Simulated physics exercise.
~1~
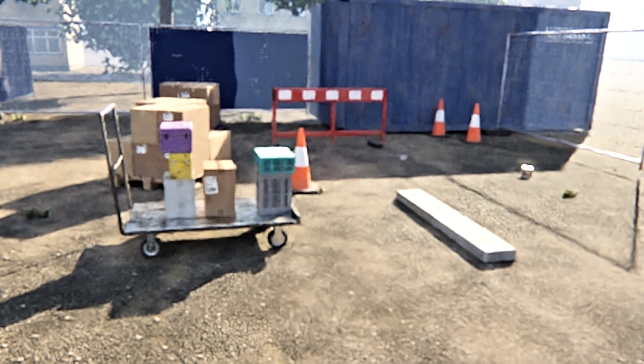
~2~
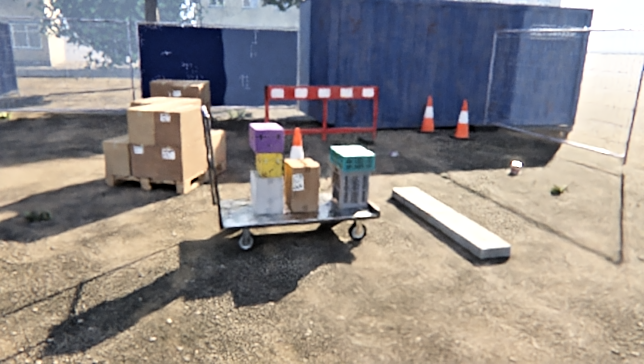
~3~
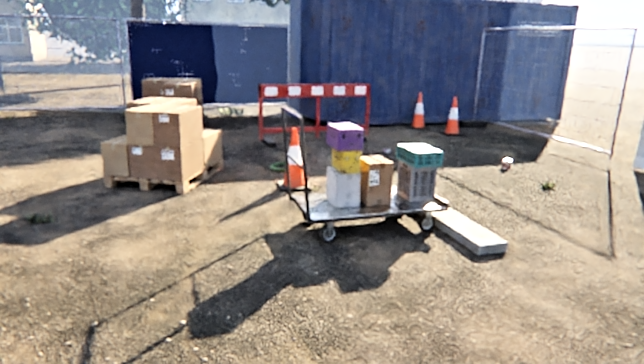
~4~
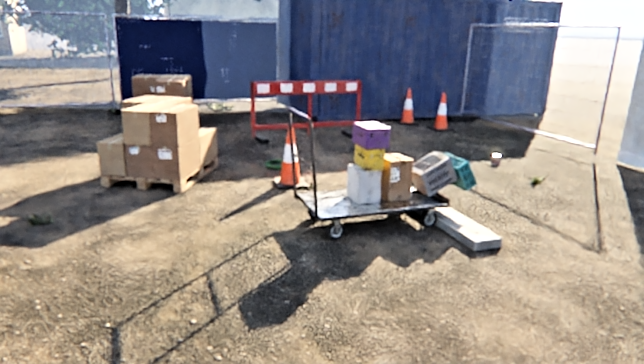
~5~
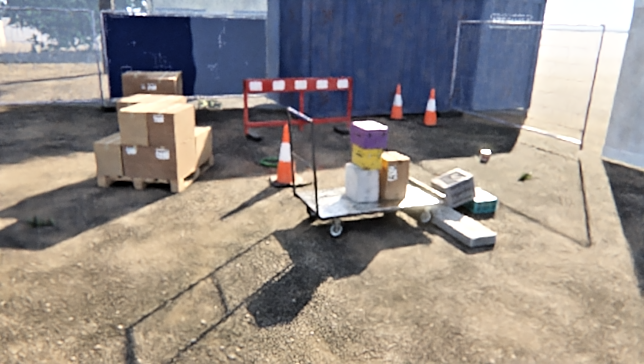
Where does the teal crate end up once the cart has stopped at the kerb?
It comes off the front of the cart and ends up on the ground by the kerb, upside down beside the grey crate.
